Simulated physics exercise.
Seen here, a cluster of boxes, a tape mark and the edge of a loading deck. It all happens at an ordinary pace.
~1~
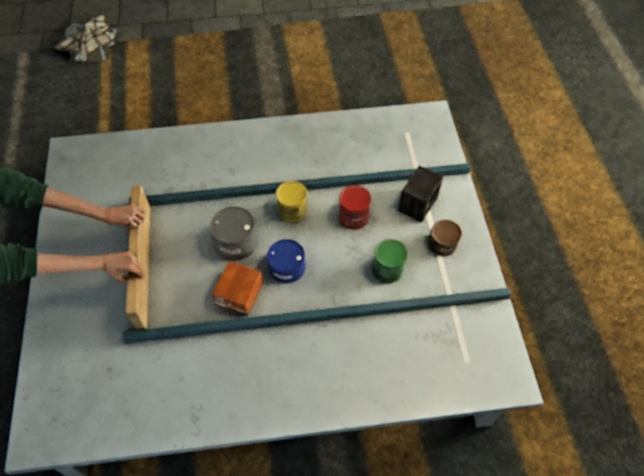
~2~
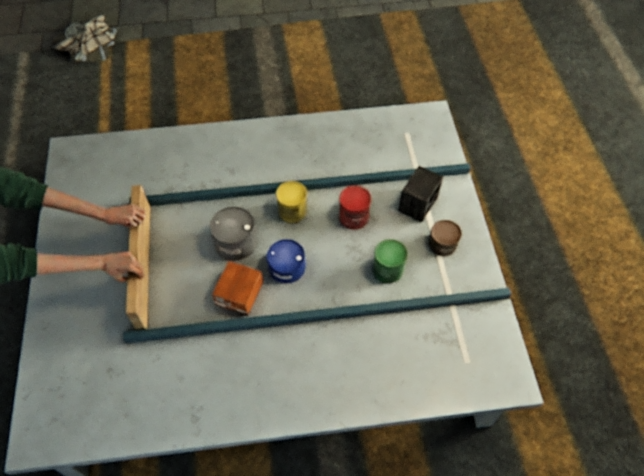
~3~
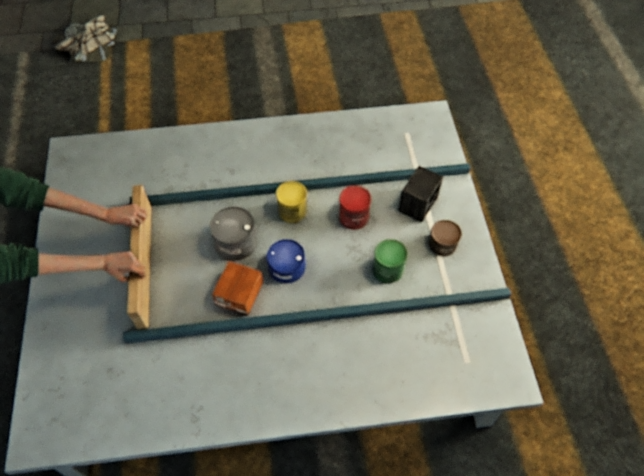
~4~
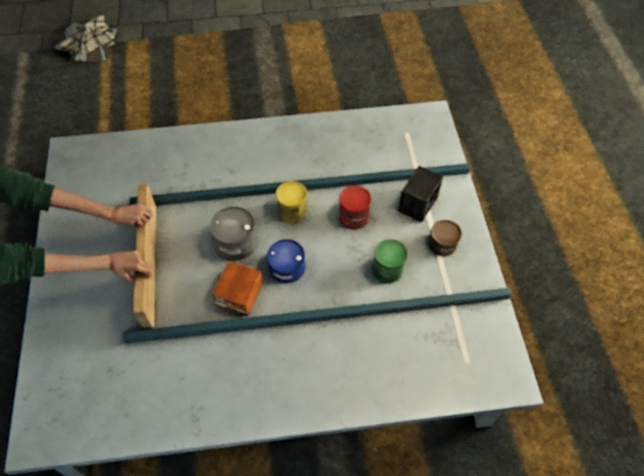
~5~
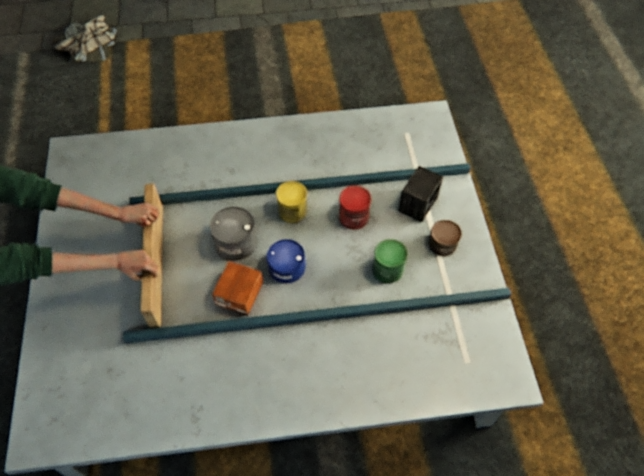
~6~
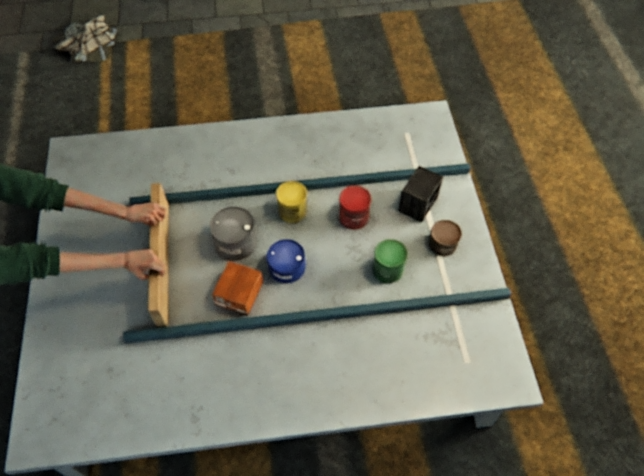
A pale grey table stands on a brown-and-grey striped floor, seen from above at an angle. Between two teal rails sit a grey canister, an orange parcel, blue, yellow, red and green pails, and, at the right by a white line, a black crate and a brown pail. Two green-sleeved arms slide a wooden plank slightly rightward while the objects and camera stay still.
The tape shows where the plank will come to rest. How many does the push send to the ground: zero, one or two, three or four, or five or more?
As it turns out, the number that fall off is one or two.
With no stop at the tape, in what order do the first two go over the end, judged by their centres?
Earliest first: The brown pail, the black crate.
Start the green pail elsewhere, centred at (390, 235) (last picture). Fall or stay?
Then it goes over.
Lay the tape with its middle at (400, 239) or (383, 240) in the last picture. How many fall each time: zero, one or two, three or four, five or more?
Taking them in turn, not one; not one.
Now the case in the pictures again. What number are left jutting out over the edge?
The number is 3.
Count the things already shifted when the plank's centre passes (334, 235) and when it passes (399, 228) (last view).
The counts are 6 and 8.
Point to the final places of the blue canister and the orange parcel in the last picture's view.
The blue canister stops around (488, 234); the orange parcel around (461, 259).
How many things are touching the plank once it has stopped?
The number is 3.
A little later, none off yet; brown pail at rest near (445, 238); black crate at rest near (421, 194); green pail at rest near (390, 262).
When it is over, the number that fall off is one or two; down, black crate and brown pail.
